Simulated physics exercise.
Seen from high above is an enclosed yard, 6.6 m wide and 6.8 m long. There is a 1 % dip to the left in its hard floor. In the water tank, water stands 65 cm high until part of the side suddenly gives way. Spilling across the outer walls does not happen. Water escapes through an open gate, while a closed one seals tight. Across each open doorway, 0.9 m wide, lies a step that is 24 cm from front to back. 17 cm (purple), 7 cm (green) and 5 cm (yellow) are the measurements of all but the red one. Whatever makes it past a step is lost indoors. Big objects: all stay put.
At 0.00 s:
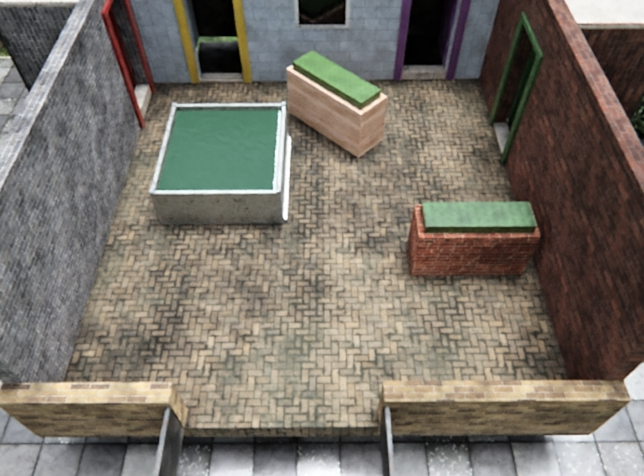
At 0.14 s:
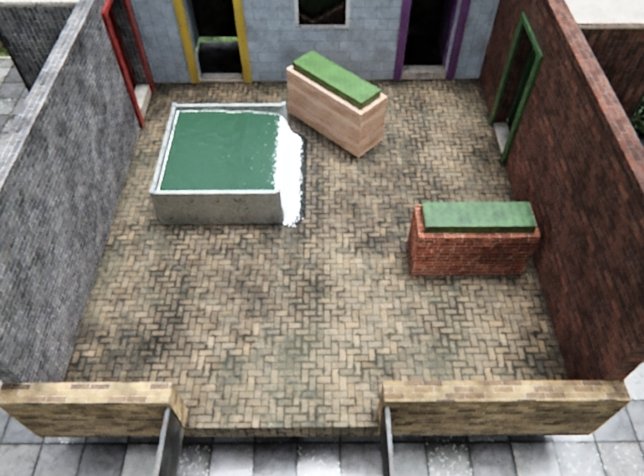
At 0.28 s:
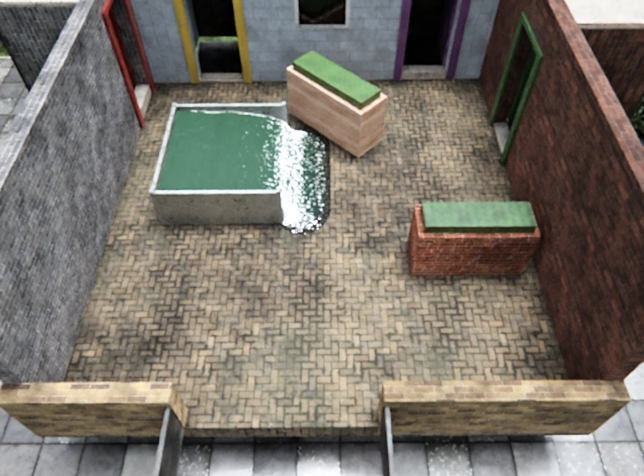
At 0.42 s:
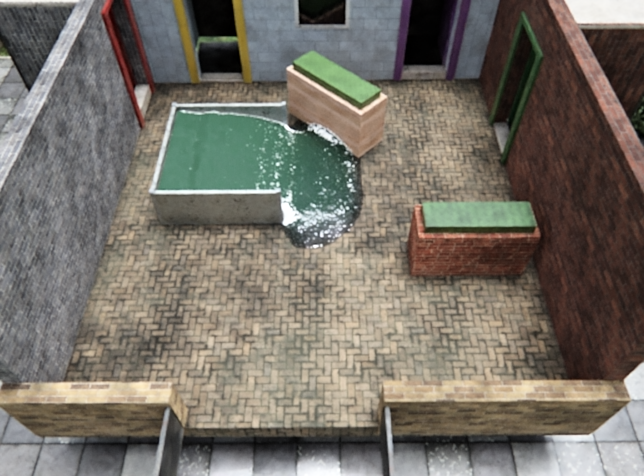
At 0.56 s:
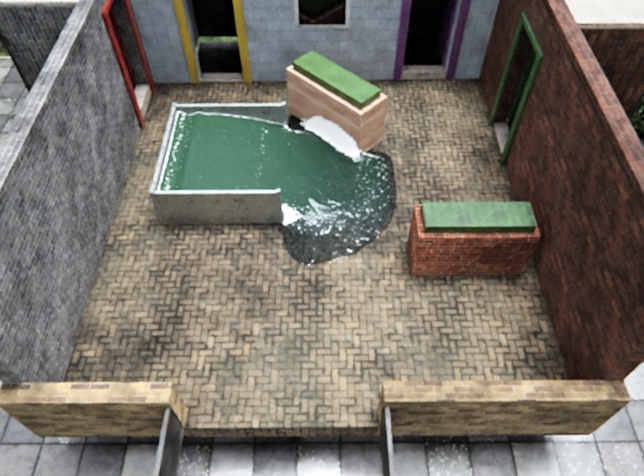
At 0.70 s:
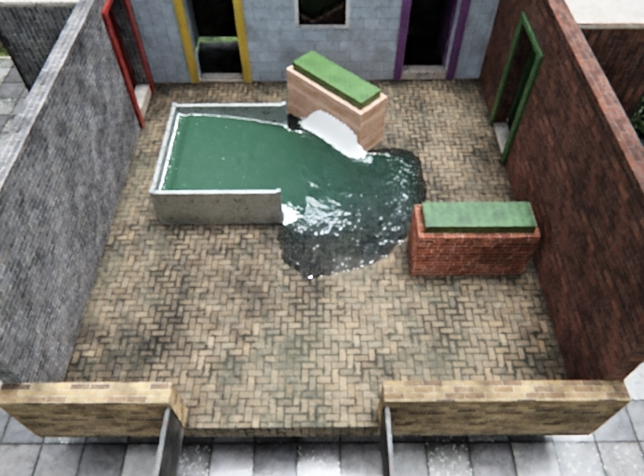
Green water pouring out of the right side of a low square tank and spreading across a paved yard between two blocks.
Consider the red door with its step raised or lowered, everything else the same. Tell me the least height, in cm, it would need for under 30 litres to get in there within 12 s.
You would need roughly 9.5 cm.
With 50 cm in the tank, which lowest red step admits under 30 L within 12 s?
Roughly 7.0 centimetres.
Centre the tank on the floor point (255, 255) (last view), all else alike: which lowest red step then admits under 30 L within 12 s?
Then roughly 7.5 cm.
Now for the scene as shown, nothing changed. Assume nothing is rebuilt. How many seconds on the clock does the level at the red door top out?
At roughly 7.0 s.
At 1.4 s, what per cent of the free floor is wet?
Approximately 25 %.
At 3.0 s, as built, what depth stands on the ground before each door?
At the red door the depth is 8 cm, at purple 1 cm, at green 15 cm and at yellow 6 cm.
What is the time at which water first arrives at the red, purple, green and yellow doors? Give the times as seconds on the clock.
The red door gets it at 2.8 s, the purple door at 3.2 s, the green door at 1.3 s and the yellow door at 2.2 s.
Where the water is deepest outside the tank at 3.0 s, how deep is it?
About 32 cm.
After 1.4 s water covers 25 % of the floor, deepest (40 cm) near (323, 145); it has not reached the red door.
After 3.0 s water covers 50 % of the floor, deepest (32 cm) near (517, 228); 8 cm at the red door, 0 litres in over its 22 cm step.
After 12.0 s water covers 95 % of the floor, deepest (12 cm) near (83, 322); 8 cm at the red door, 0 litres in over its 22 cm step.
At the red door as built, the water arrived by 2.7 s and peaked near 17 cm at 7.2 s.
Run again over the same 12 s with other heights there, 43 litres in over 8.5 cm, 14 litres over 11.5 cm. The limit of 30 litres is kept from about 9.5 cm up.
